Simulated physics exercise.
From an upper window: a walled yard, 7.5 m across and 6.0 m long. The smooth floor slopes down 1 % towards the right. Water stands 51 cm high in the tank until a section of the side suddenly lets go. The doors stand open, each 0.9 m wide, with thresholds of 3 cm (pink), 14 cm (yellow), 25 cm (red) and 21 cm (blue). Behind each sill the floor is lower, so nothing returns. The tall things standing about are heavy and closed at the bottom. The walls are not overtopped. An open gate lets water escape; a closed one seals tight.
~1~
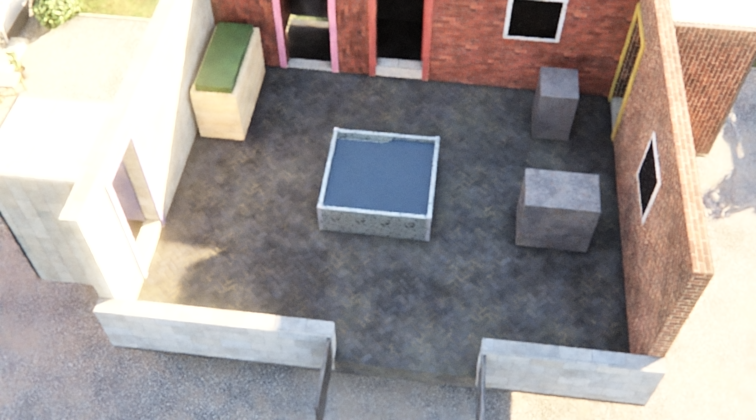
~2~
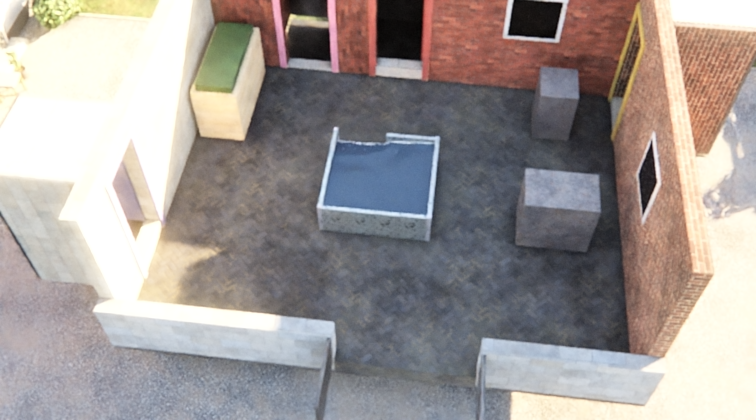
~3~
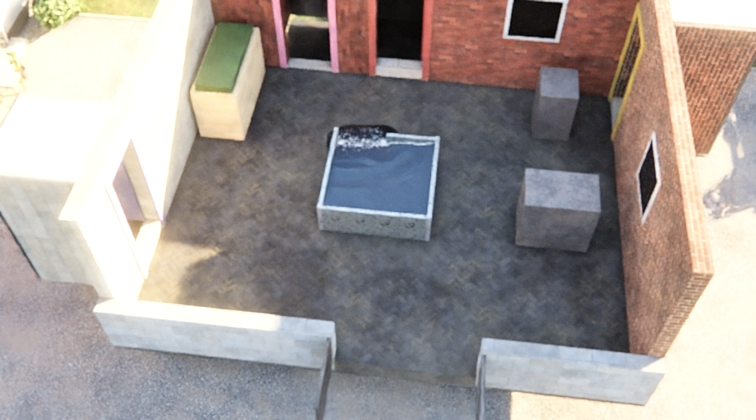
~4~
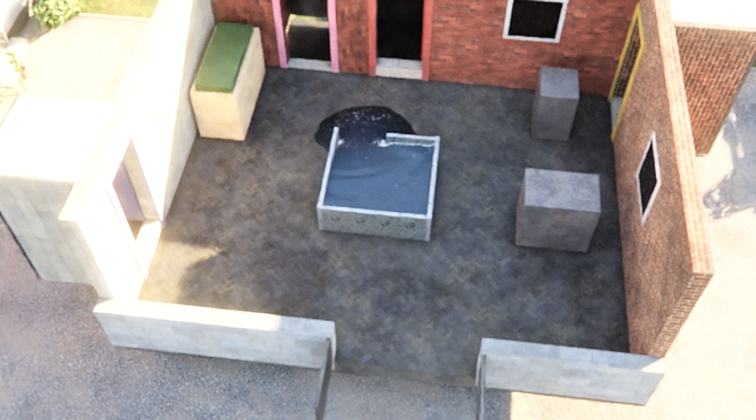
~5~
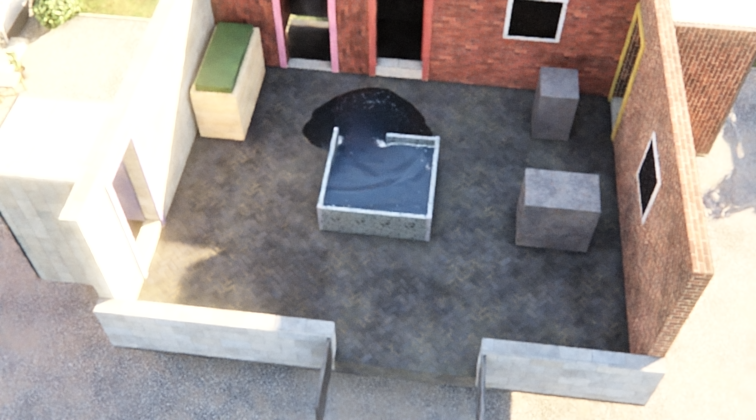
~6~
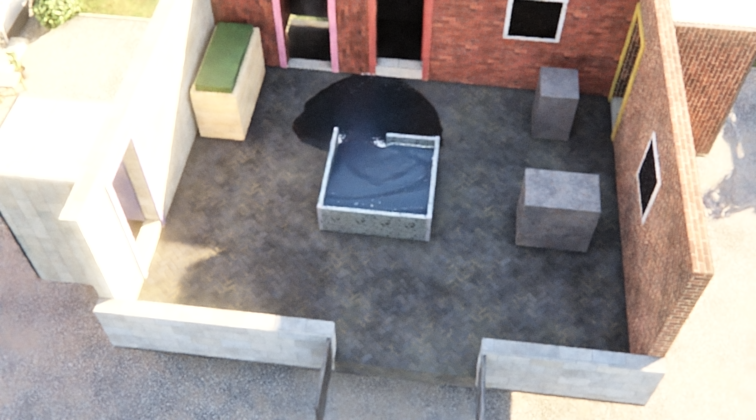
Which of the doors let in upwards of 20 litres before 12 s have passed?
The water let in: At the pink door it exceeds the limit; at the yellow door it does not reach the limit; at the red door it stays under the limit; at the blue door it keeps below the limit.
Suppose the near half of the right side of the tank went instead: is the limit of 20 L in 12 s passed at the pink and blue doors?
Then: Pink not over, blue not over.
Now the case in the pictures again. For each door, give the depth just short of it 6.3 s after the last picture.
In cm: Pink 8, yellow 9, red 9, blue 1.
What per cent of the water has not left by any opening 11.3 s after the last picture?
About 84 per cent.
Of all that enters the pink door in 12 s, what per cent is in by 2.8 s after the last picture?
Some 45 per cent by then.
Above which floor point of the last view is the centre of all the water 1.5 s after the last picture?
Near (376, 157).
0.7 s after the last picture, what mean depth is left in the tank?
Roughly 35 cm on average.
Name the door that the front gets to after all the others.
It is the blue one.
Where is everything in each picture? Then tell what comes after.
The first frame shows still water, 51 cm deep, in the tank at (381, 175).
In the second frame, the front is at a hidden place, 0.5 m from the gap on the tank's far side; 0.2 m2 of floor is under water; 51 cm left at the back of the tank.
In the third frame, water pours out on the tank's far side and has run 0.8 m, to (387, 130); typically 8 cm deep outside, 51 cm at the tank's back.
In the fourth frame, the front is at (387, 111), 1.2 m from the gap on the tank's far side; 1.5 m2 of floor is under water; 51 cm left at the back of the tank.
In the fifth frame, water pours out on the tank's far side and has run 1.7 m, to (387, 93); typically 5 cm deep outside, 49 cm at the tank's back.
In the sixth frame, the front is at (395, 79), 2.1 m from the gap on the tank's far side; 3.4 m2 of floor is under water; 44 cm left at the back of the tank.
Then, 0.7 s after the last picture water covers 15 % of the floor and is deepest (28 cm) near (354, 149); pink door 12 cm at the sill, 4 L in, yellow door not reached, red door 22 cm at the sill, 0 L in, blue door not reached.
Then, 1.5 s after the last picture water covers 20 % of the floor and is deepest (24 cm) near (367, 81); pink door 14 cm at the sill, 47 L in, yellow door not reached, red door 23 cm at the sill, 0 L in, blue door not reached.
Then, 2.8 s after the last picture water covers 25 % of the floor and is deepest (23 cm) near (239, 69); pink door 11 cm at the sill, 99 L in, yellow door 11 cm at the sill, 0 L in, red door 14 cm at the sill, 1 L in, blue door not reached.
Then, 6.3 s after the last picture water covers 60 % of the floor and is deepest (10 cm) near (603, 109); pink door 8 cm at the sill, 187 L in, yellow door 9 cm at the sill, 3 L in, red door 9 cm at the sill, 1 L in, blue door 1 cm at the sill, 0 L in.
Then, 11.3 s after the last picture water covers 85 % of the floor and is deepest (7 cm) near (603, 109); pink door 4 cm at the sill, 215 L in, yellow door 6 cm at the sill, 3 L in, red door 4 cm at the sill, 1 L in, blue door 1 cm at the sill, 0 L in.
